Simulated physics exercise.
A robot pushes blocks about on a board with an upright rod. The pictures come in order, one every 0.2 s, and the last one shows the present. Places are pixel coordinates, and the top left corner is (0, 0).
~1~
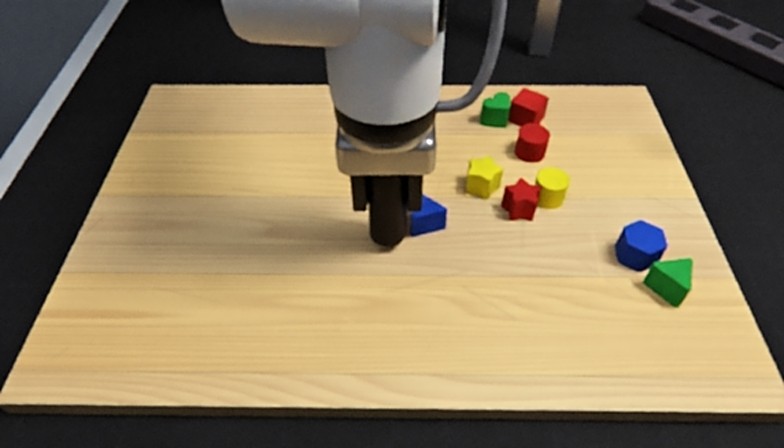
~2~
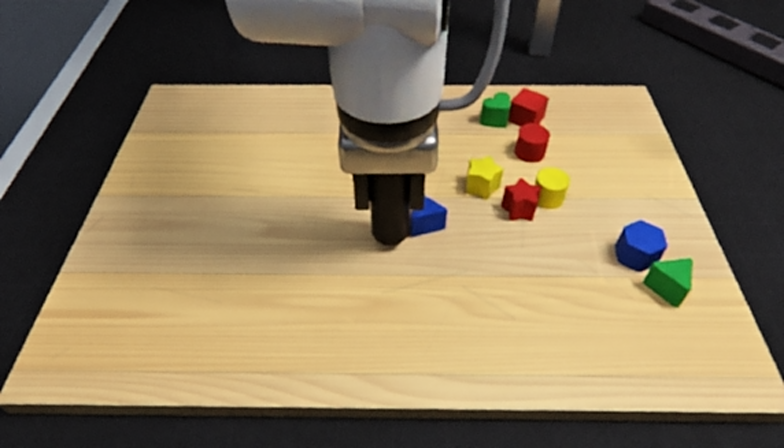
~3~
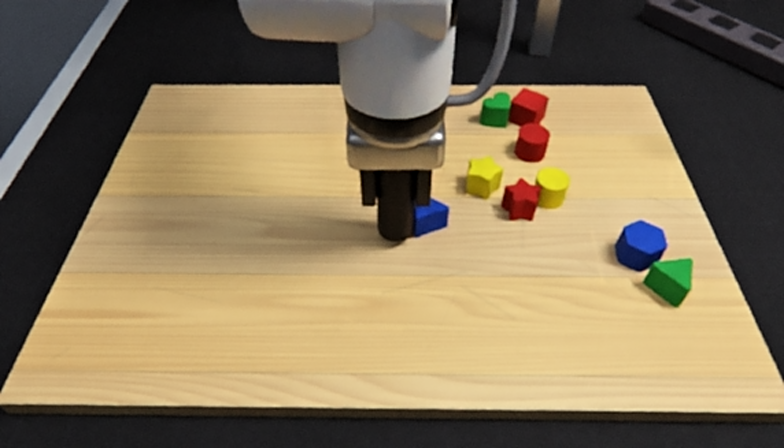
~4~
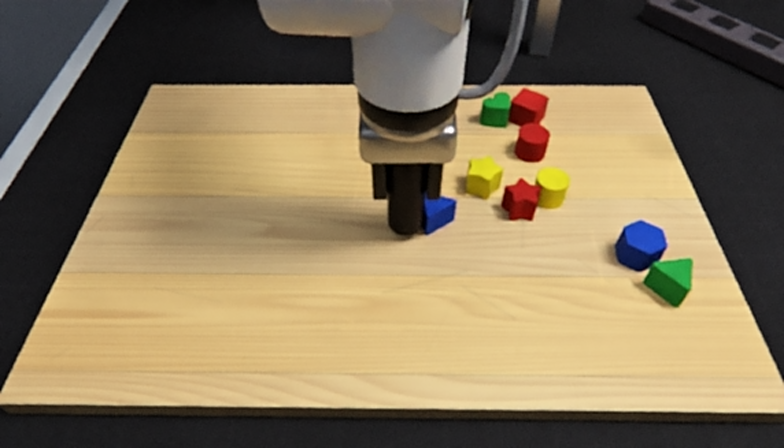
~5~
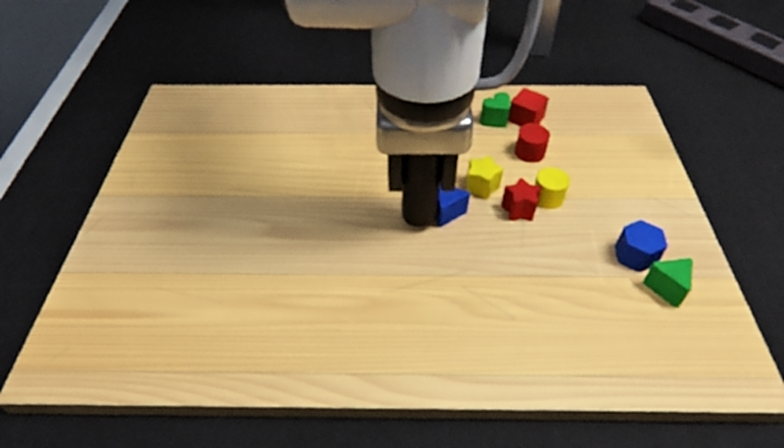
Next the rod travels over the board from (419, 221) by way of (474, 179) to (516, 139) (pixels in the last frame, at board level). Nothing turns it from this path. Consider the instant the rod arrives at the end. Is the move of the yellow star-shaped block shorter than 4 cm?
In short: No.
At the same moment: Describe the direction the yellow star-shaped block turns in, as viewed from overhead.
Seen from above, clockwise.
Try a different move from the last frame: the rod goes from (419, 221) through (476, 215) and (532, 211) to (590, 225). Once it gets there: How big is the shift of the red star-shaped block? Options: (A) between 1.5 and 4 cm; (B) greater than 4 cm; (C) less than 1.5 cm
It's B.
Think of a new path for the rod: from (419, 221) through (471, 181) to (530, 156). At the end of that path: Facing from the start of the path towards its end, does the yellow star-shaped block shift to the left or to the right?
To the path's right.
The first path, step by step. One third of the way, rod at (459, 185); blue triangular block at (490, 173); yellow star-shaped block at (500, 157).
Two thirds of the way, rod at (491, 157); blue triangular block at (512, 166), turned 35° clockwise; yellow star-shaped block at (526, 144), turned 45° clockwise; red circular block at (544, 129).
At the end, rod at (517, 131); blue triangular block at (512, 166), turned 35° clockwise; yellow star-shaped block at (538, 139), turned 115° clockwise; green heart-shaped block not moved; red star-shaped block not moved; red square block not moved; red circular block at (561, 126).
